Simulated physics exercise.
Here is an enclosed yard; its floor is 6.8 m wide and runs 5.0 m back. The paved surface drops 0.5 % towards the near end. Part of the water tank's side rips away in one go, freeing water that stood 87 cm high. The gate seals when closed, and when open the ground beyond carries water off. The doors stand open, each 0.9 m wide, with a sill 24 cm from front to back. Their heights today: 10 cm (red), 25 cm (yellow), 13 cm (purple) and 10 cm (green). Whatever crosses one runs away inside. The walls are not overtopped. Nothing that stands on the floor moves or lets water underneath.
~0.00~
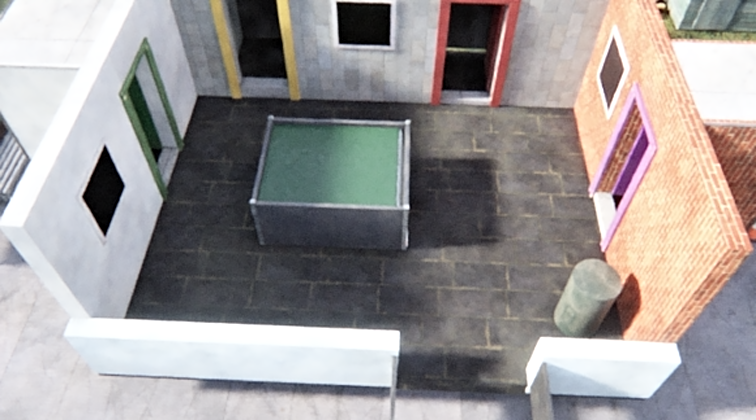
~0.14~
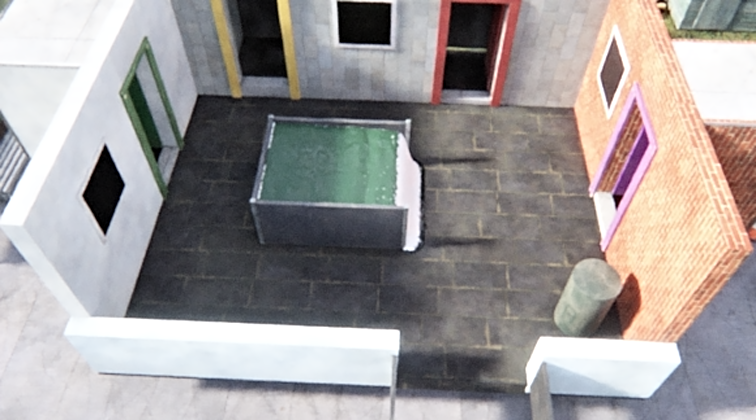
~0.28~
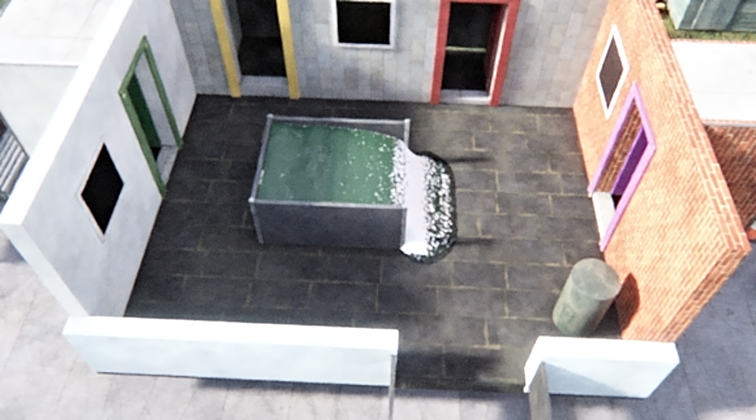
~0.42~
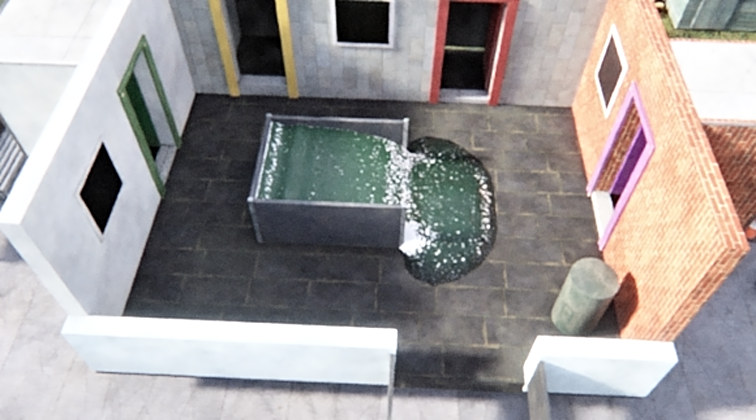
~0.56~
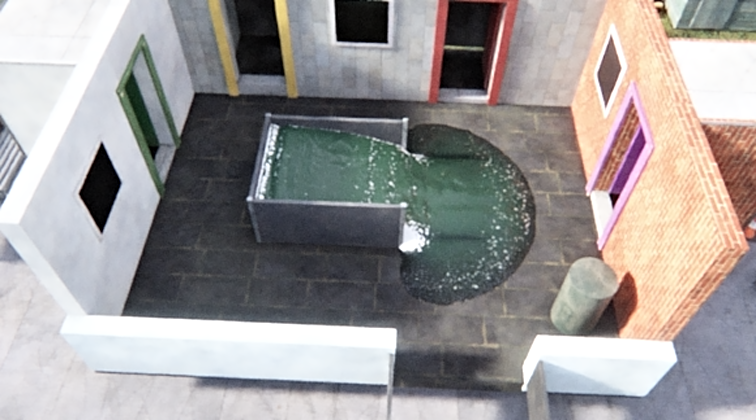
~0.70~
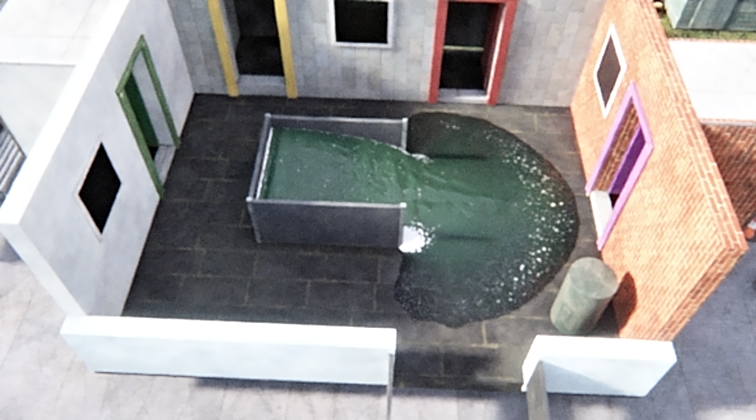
Green water bursts through the right side of a grey-walled tank in a dark-paved yard, seen from a high, fixed viewpoint. Around it are a green-edged doorway on the left, yellow and red ones at the back, a purple one in the brick wall at right, and a grey-green cylinder near the front. White foam tumbles out first, then the water fans across the paving in a widening rounded pool as the tank's level sinks.
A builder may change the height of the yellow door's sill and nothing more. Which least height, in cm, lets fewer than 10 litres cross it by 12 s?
At least 7 cm or so.
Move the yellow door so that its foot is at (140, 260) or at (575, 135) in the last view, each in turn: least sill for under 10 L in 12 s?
Roughly 8.5 and 31 cm.
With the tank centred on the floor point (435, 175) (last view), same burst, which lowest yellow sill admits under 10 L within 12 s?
Some 6.5 cm.
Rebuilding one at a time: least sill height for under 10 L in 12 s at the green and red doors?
About 7.0 cm at green and 10.5 cm at red.
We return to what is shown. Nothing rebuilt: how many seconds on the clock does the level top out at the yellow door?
Near 8.0 s.
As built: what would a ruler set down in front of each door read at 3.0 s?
Depths in cm: Red 14, yellow 0, purple 26, green 0.
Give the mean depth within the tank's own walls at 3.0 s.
About 16 cm.
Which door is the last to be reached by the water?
Last comes the green one.
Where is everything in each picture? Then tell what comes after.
The first frame shows still water, 87 cm deep, in the water tank at (335, 164); the yellow door at (258, 52) is dry.
In the second frame, the gap is at (404, 192), the front 0.3 m out at (419, 242); the back of the water tank holds 87 cm.
In the third frame, the front is at (450, 239), 0.7 m from the gap at (402, 193); 1.4 m2 of floor is wet, 87 cm left at the back.
In the fourth frame, the front is at (492, 228), 1.4 m from the gap at (401, 194); 3.2 m2 of floor is wet, 80 cm left at the back.
In the fifth frame, water pours out at (400, 194) and has run 2.0 m, to (530, 226); about 8 cm deep outside, 73 cm at the back.
In the sixth frame, the front is at (573, 228), 2.7 m from the gap at (400, 194); 7.9 m2 of floor is wet, 74 cm left at the back; 2.8 m in a straight line remain to the yellow door at (255, 50).
After 1.4 s water covers 40 % of the floor, deepest (37 cm) near (579, 180); it has not reached the yellow door.
After 3.0 s water covers 45 % of the floor, deepest (32 cm) near (618, 369); it has not reached the yellow door.
After 12.0 s water covers 95 % of the floor, deepest (12 cm) near (356, 358); 7 cm at the yellow door, 0 litres in over its 25 cm sill.
At the yellow door as built, the water arrived by 4.4 s and peaked near 9 cm at 8.2 s.
With a sill of 6 cm, 17 litres would have come in within the 12 s; with 7.5 cm, 7 litres. So under 10 litres takes about 7 cm.
